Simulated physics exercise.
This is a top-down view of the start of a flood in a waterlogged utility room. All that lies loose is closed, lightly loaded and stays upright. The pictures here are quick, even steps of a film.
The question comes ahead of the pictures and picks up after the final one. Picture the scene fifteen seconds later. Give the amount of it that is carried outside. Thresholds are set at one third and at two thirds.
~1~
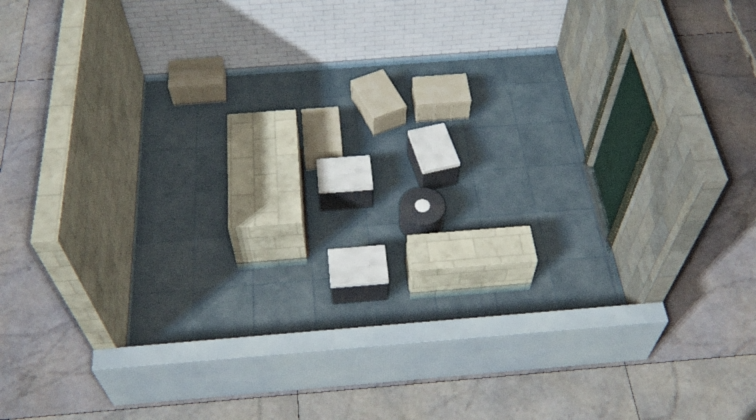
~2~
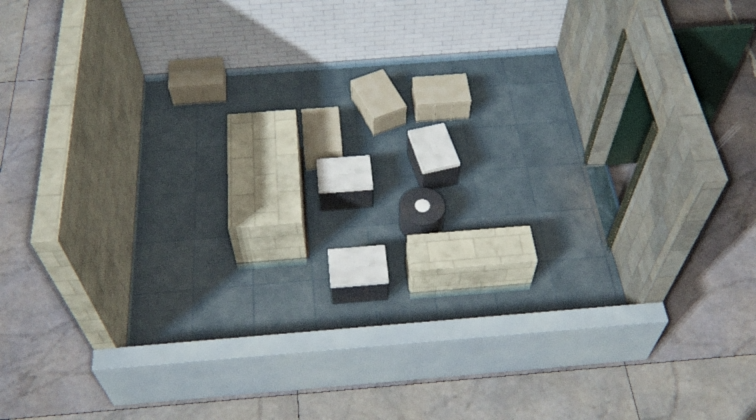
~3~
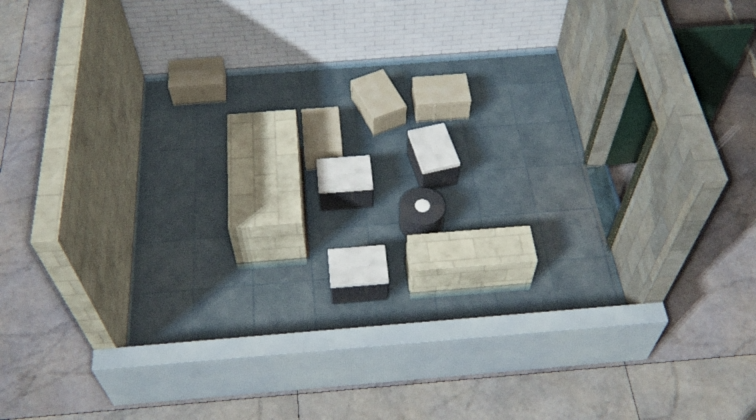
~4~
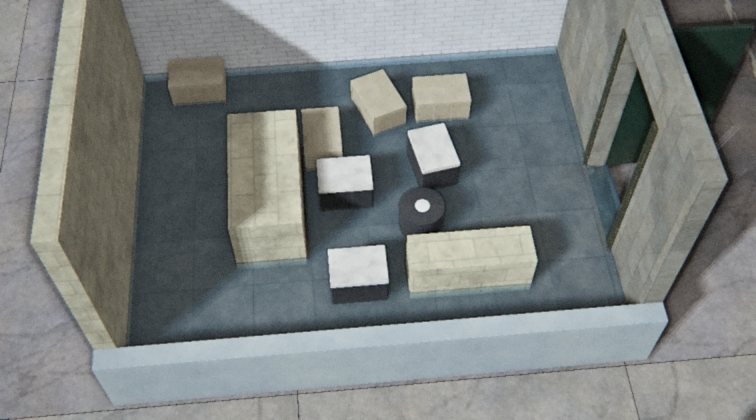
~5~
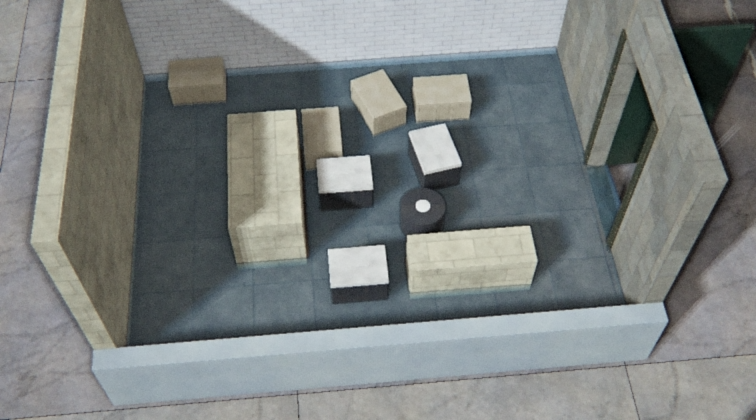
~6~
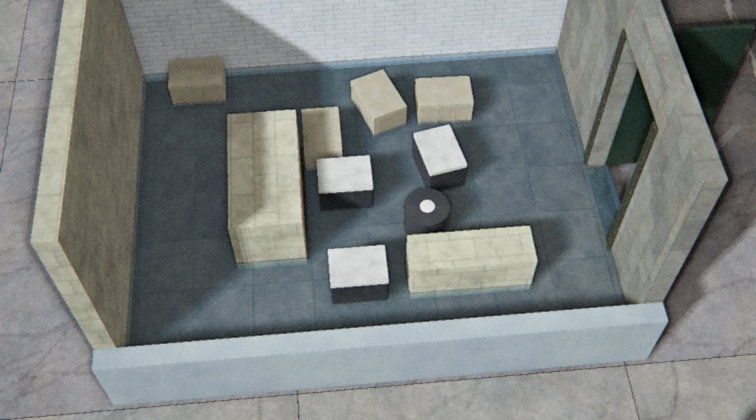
I would say one third up to two thirds.
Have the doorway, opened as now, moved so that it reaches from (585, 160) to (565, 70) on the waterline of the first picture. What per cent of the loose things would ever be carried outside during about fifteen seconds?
My guess is close to 50 percent.
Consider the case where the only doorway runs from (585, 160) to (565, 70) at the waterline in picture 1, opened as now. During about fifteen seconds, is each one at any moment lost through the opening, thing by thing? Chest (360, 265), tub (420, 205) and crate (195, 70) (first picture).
One after the other: Kept in, out, inside.
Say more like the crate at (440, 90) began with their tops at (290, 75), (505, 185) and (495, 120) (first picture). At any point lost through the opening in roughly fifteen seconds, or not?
Per object, in the order given: Never exits / exits at some point / exits at some point.
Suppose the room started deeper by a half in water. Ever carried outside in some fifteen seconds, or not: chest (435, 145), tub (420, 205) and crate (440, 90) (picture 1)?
The first exits, the next exits, the last exits.
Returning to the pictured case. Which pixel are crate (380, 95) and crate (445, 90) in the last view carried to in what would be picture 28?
Near (471, 130) and (566, 154).
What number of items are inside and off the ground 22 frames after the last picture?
Counted: 6.
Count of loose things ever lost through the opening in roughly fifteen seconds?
Tally: 3.
A moment on, 0 of 8 are out; 8 afloat.
Next, 0 of 8 are out; 8 afloat.
Later, 2 of 8 are out; 6 afloat.
In the end, 3 of 8 are out; 5 afloat.
